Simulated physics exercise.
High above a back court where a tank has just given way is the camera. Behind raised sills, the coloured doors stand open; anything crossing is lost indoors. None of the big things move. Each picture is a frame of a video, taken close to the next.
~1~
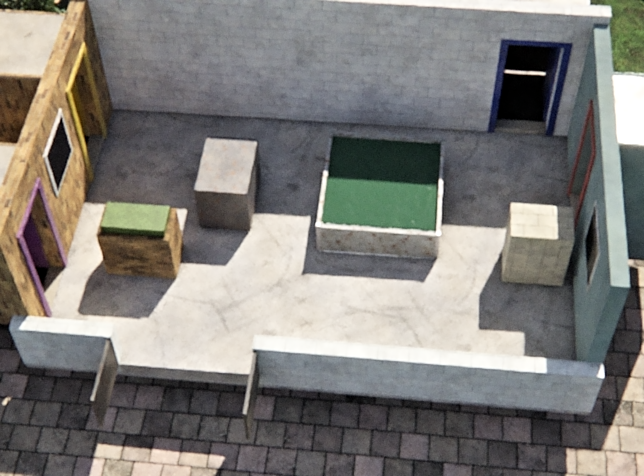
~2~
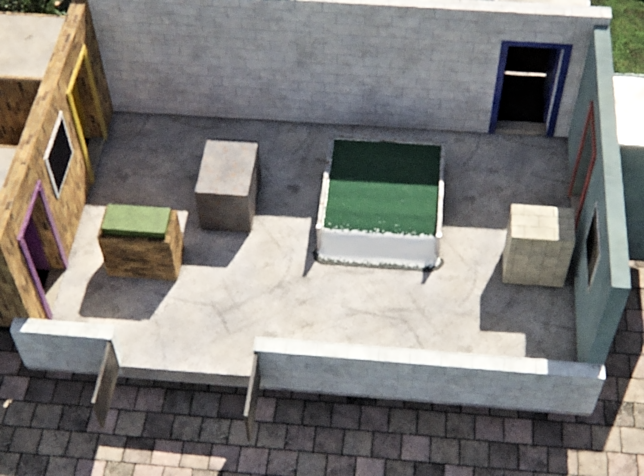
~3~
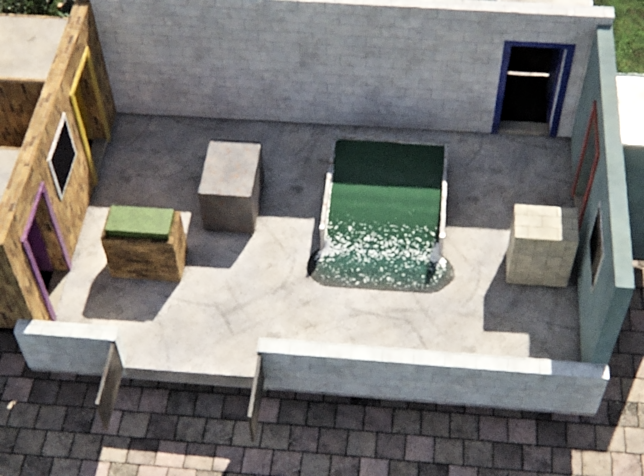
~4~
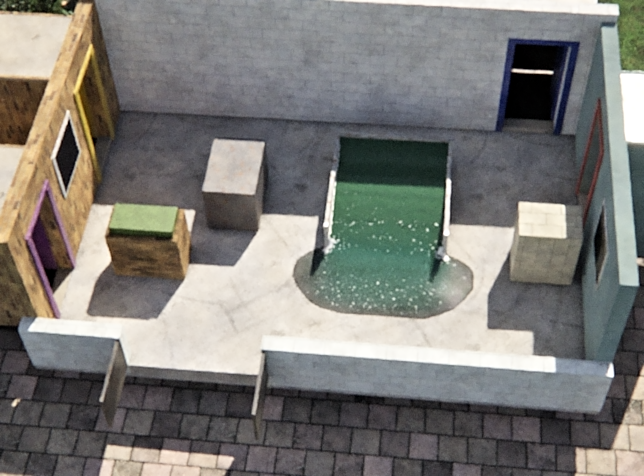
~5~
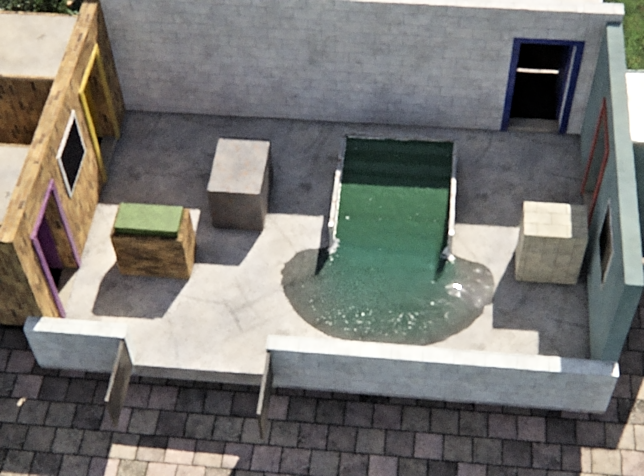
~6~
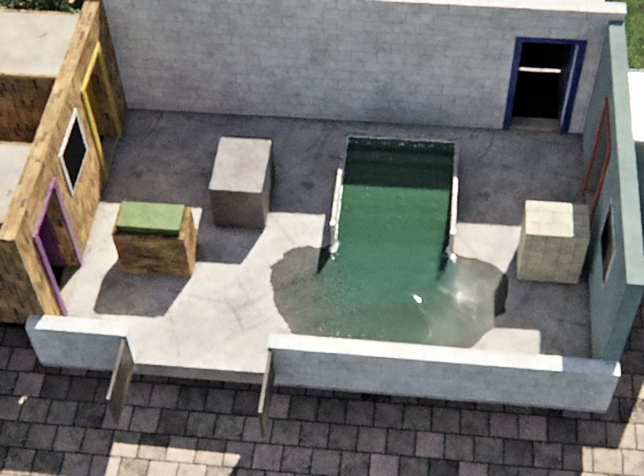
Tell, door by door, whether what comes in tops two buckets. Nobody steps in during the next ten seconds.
The purple door overshoots the mark there; the blue door doesn't overshoot the mark there; the red door doesn't overshoot the mark there; the yellow door doesn't overshoot the mark there.
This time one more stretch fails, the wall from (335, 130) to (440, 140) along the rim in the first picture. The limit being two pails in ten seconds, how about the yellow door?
Yellow exceeds the limit.
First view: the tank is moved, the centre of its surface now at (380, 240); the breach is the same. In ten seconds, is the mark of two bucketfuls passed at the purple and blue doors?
Purple door exceeds the limit; blue door falls short.
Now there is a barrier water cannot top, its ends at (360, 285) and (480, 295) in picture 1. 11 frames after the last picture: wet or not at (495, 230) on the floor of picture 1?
Spot check: Submerged.
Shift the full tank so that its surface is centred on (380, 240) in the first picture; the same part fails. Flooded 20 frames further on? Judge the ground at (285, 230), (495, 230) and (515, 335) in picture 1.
Well, in the order you listed them, they'd be unreached, unreached and reached by the flood.
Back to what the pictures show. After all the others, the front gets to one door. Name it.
Answer - the door marked yellow.
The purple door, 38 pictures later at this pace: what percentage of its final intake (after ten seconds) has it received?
I'd put it at about 60 per cent.
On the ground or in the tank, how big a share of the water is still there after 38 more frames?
That works out to about 82 percent.
A moment on, water covers 25 % of the floor; the purple door not reached, the blue door not reached, the red door not reached, the yellow door not reached.
Next, water covers 30 % of the floor; the purple door not reached, the blue door not reached, the red door not reached, the yellow door not reached.
Then, water covers 45 % of the floor; the purple door under two buckets in, the blue door not reached, the red door wet at the sill, nothing in, the yellow door not reached.
Later, water covers 60 % of the floor; the purple door far over two buckets in, the blue door wet at the sill, nothing in, the red door wet at the sill, nothing in, the yellow door not reached.
In the end, water covers 85 % of the floor; the purple door far over two buckets in, the blue door wet at the sill, nothing in, the red door wet at the sill, nothing in, the yellow door wet at the sill, nothing in.
